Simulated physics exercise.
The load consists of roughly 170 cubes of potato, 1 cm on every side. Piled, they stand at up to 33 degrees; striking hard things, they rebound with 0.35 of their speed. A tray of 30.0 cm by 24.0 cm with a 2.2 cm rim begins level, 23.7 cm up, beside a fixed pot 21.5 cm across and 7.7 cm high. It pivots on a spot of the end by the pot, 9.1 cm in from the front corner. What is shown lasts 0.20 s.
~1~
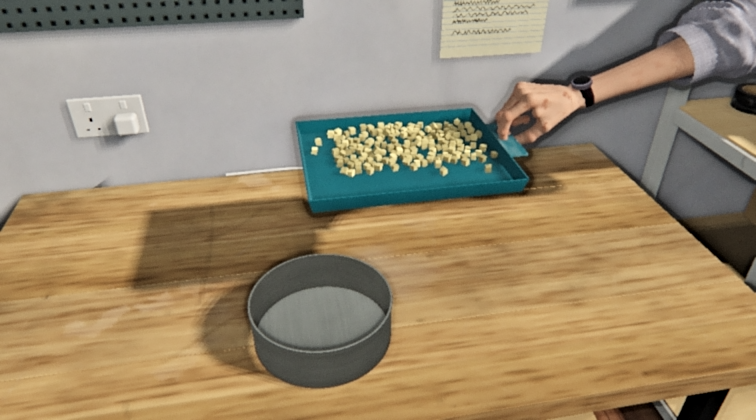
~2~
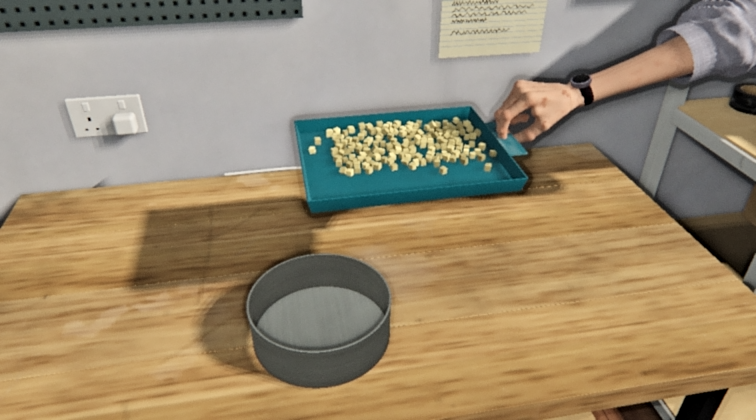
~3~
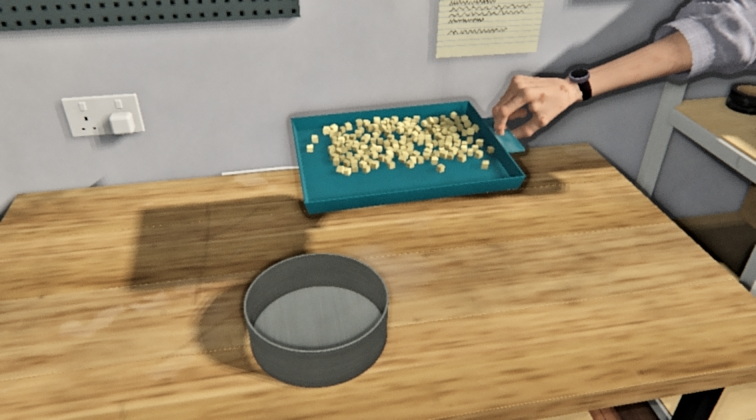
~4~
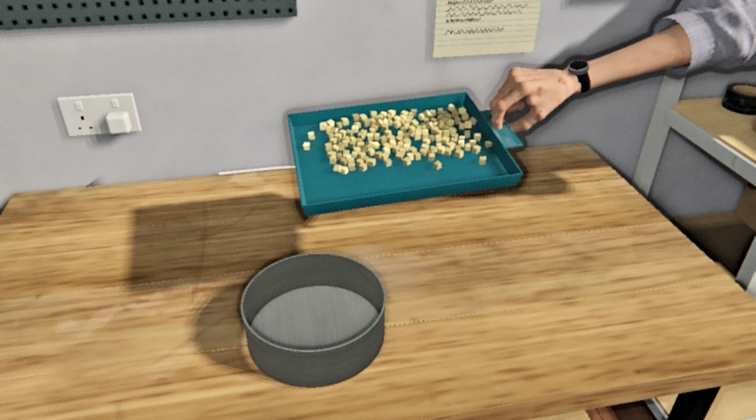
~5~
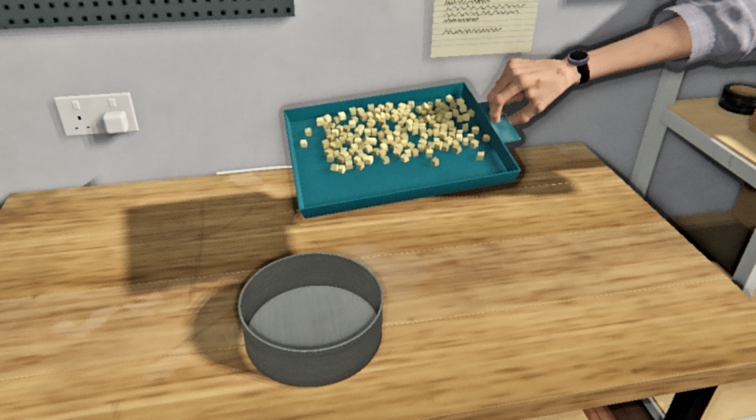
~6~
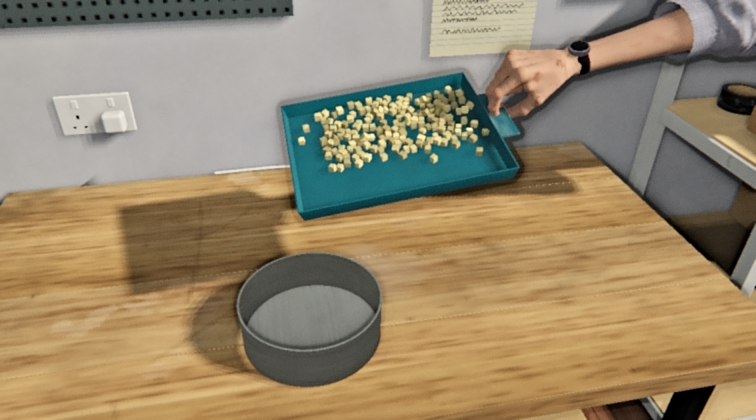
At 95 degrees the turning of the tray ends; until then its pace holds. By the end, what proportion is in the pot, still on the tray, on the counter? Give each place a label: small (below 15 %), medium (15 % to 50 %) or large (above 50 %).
Shares by place: Pot large, tray small, counter small.
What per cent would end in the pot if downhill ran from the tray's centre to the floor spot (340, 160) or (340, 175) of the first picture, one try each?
Roughly 5 per cent on the first try and 30 per cent on the second.
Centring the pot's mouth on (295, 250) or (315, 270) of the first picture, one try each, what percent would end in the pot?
10 % and 65 %.
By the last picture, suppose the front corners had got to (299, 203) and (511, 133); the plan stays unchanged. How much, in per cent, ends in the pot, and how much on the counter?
That works out as pot 40 and counter 60.
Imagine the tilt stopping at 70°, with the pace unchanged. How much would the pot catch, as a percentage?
Around 75 %, I reckon.
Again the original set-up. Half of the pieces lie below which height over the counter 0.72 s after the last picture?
Height: Around 14 cm.
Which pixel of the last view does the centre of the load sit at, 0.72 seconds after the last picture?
Near (321, 271).
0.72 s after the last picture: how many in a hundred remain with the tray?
Value: About 35%.
Then, 0.42 s after the last picture, tilt 52 degrees; the tray holds 100 %, the pot 0 %.
Then, 0.72 s after the last picture, tilt 79 degrees; the tray holds 35 %, the pot 30 %.
Then, 1.10 s after the last picture, tilt 95 degrees; the tray holds 10 %, the pot 85 %.
In the end, pot 95 %, tray 0 %, counter 5 %.
